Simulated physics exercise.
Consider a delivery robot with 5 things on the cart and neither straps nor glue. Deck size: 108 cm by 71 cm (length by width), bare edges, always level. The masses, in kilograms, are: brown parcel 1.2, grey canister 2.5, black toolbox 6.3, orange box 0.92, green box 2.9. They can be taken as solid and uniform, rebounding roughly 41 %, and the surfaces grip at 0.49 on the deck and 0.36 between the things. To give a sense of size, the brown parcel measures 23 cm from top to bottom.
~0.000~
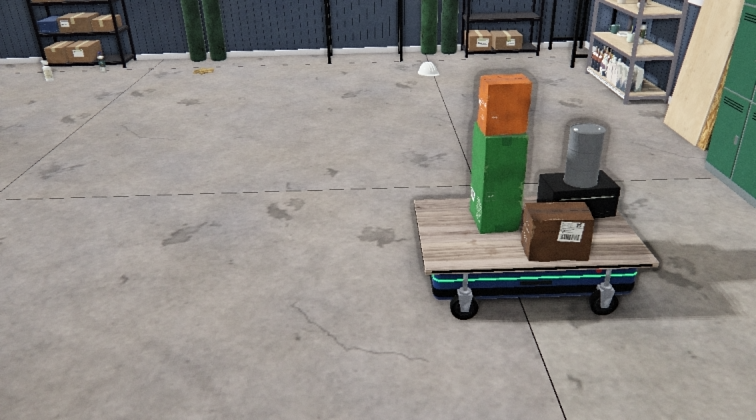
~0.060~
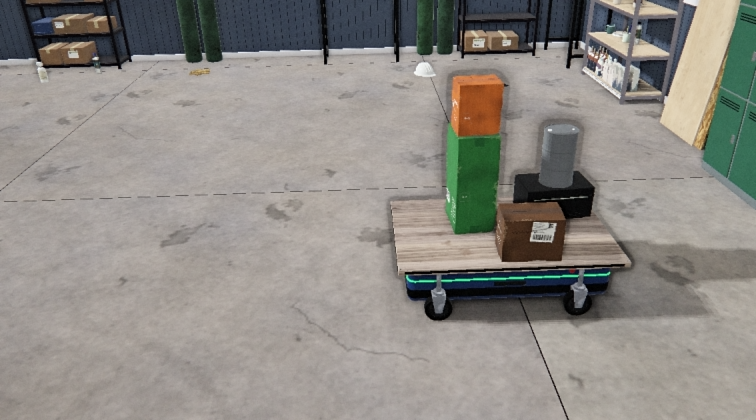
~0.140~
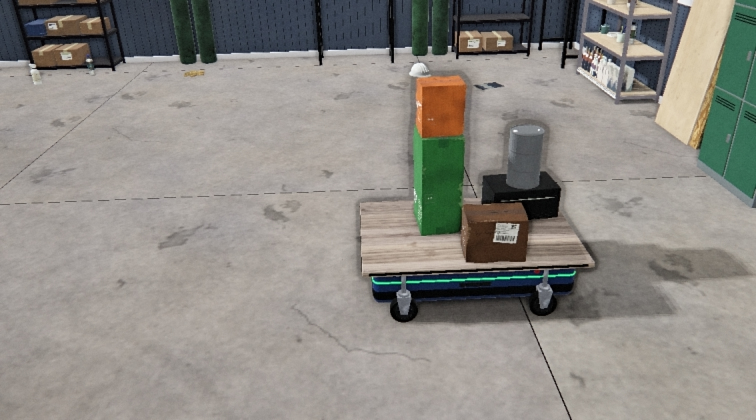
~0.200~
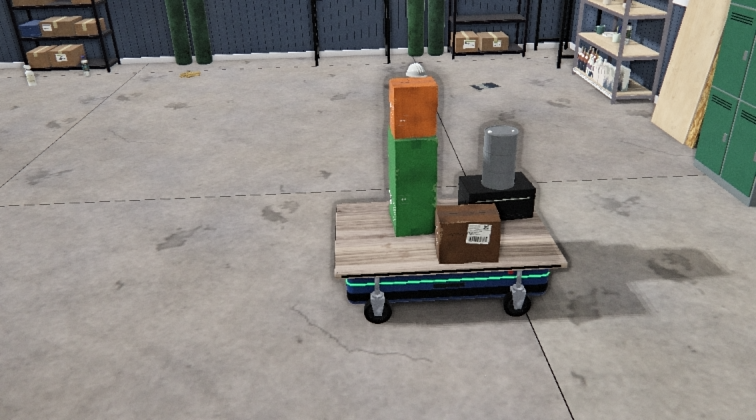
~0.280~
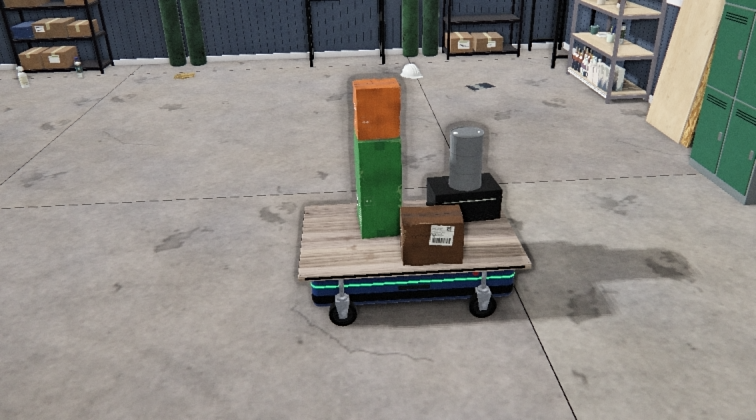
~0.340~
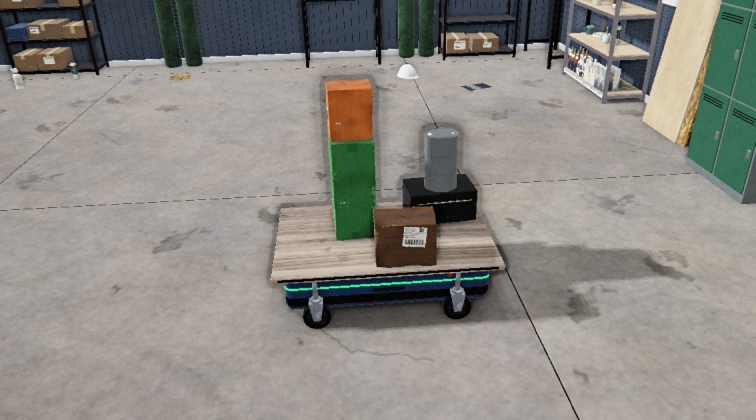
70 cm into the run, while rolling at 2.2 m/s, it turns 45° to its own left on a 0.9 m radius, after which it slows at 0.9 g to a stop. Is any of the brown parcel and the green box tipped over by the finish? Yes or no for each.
Brown parcel: No, green box: Yes.
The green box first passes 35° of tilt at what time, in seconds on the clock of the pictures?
Somewhere about 0.9 s.
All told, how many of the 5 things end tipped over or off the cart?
I get 3.
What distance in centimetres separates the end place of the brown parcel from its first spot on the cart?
Displacement: Approx. 28 cm.
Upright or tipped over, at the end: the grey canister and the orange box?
Final state - grey canister: Goes over; orange box: Goes over.
By 0.74 s, 163 cm covered, turned 44°; orange box and green box now off the cart; brown parcel 14 cm from its spot near (261, 285); grey canister 19 cm from its spot.
By 1.04 s, 198 cm covered, turned 45°, stopped; grey canister now off the cart; brown parcel 21 cm from its spot near (161, 342); black toolbox 18 cm from its spot.
When it is over (1.6 s), off the cart and tipped over, grey canister, orange box and green box; not toppled but over 10 cm from the start, brown parcel and black toolbox. In the last view, brown parcel near (139, 355).
